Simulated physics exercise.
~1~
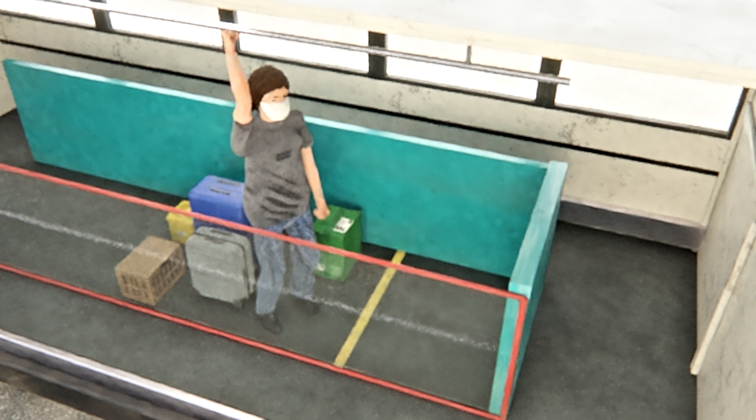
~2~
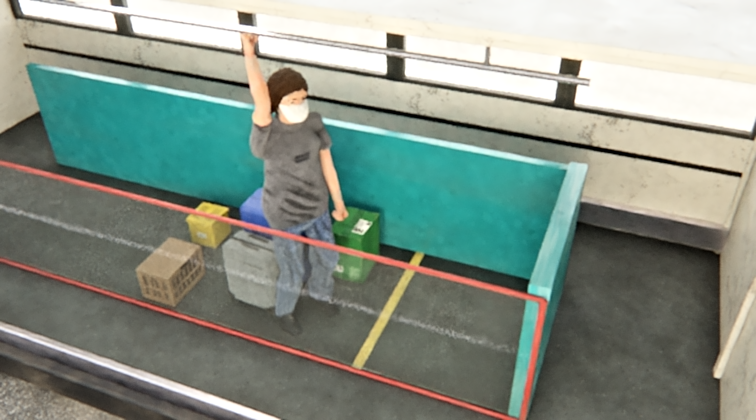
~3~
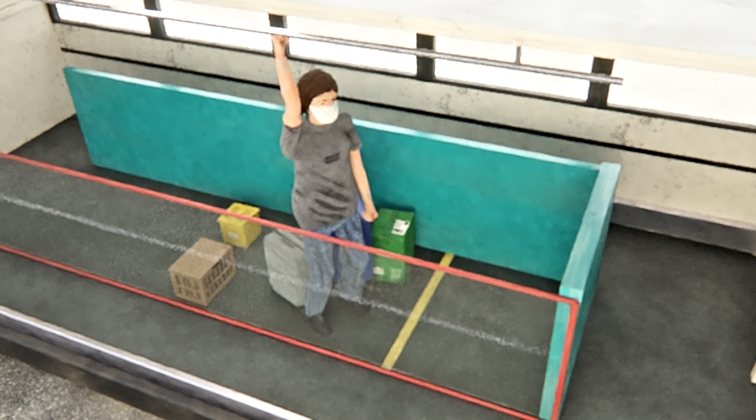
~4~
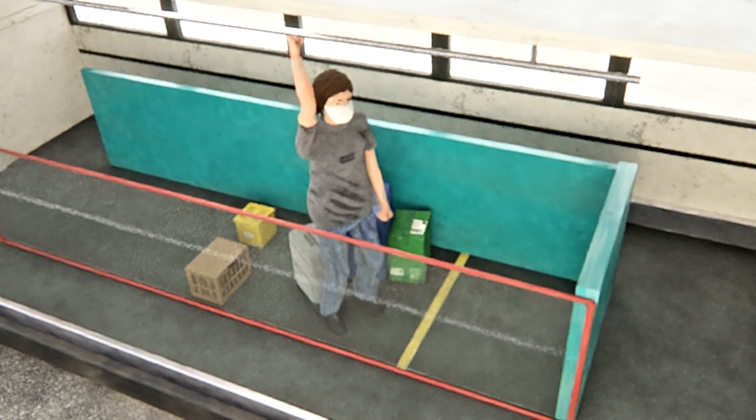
On a bus, two wheeled cases roll right behind a standing passenger, stopping short of the yellow line.
